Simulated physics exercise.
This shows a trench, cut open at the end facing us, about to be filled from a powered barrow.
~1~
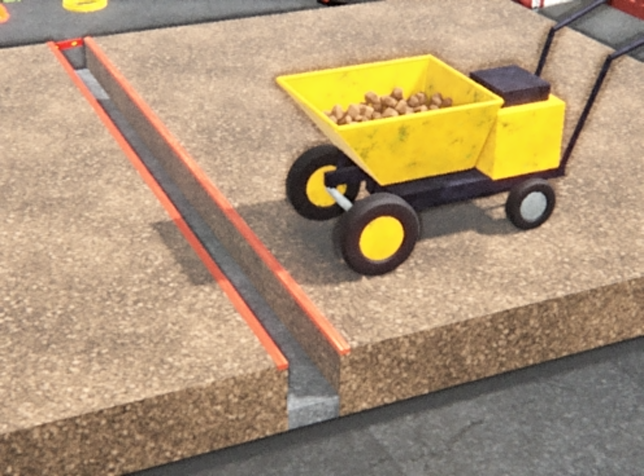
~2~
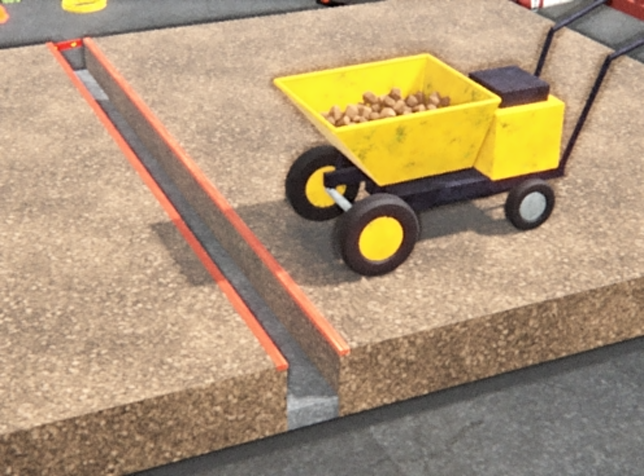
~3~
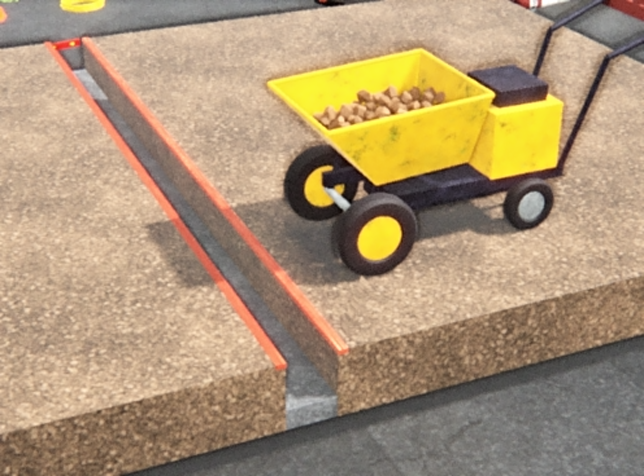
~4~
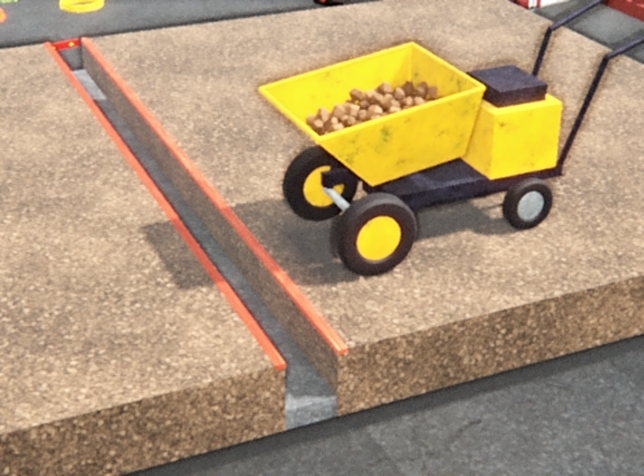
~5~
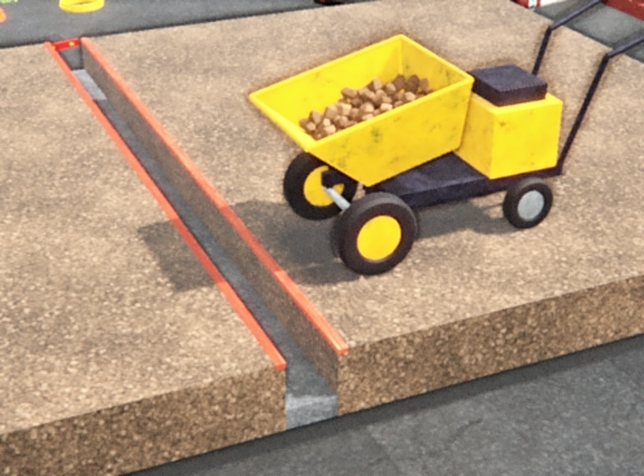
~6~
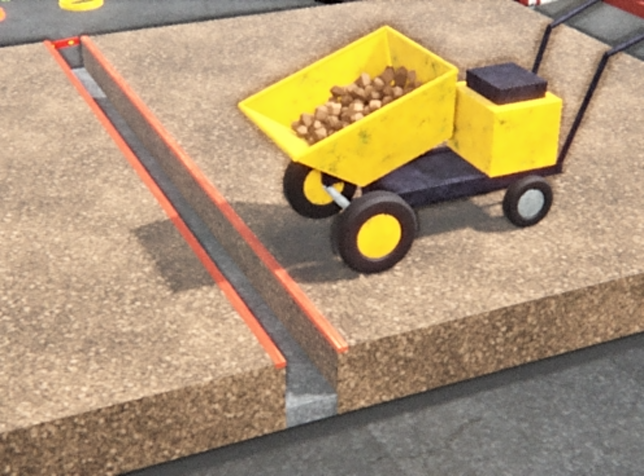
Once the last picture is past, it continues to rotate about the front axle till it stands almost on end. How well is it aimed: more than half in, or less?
The share in the trench is below half.
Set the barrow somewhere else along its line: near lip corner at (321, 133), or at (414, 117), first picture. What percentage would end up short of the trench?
That would be roughly 0 in a hundred and then roughly 20 in a hundred.
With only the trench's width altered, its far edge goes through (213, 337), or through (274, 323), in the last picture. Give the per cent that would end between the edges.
First some 90, then 0 per cent.
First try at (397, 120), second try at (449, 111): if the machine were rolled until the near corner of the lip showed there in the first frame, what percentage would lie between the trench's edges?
About 80 %, then 40 %.
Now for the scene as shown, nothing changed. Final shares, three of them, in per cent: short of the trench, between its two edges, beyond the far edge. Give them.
Approximate split: Short 0 percent, between 25 percent, beyond 75 percent.
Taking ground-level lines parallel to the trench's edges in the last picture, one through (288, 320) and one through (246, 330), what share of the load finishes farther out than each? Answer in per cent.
90 % and 70 %, in that order.
Shortly afterwards, skip tipped steeply; the whole lot in the skip.
Next, skip tipped right over; the bulk in the skip; only a few in or heaped over the trench; a little beyond it; only a few falling.
Some moments later, skip tipped right over; near a quarter in the skip; a little in or heaped over the trench; near two thirds beyond it.
In the end, skip tipped right over; only a few in the skip; near a quarter in or heaped over the trench; the bulk beyond it.
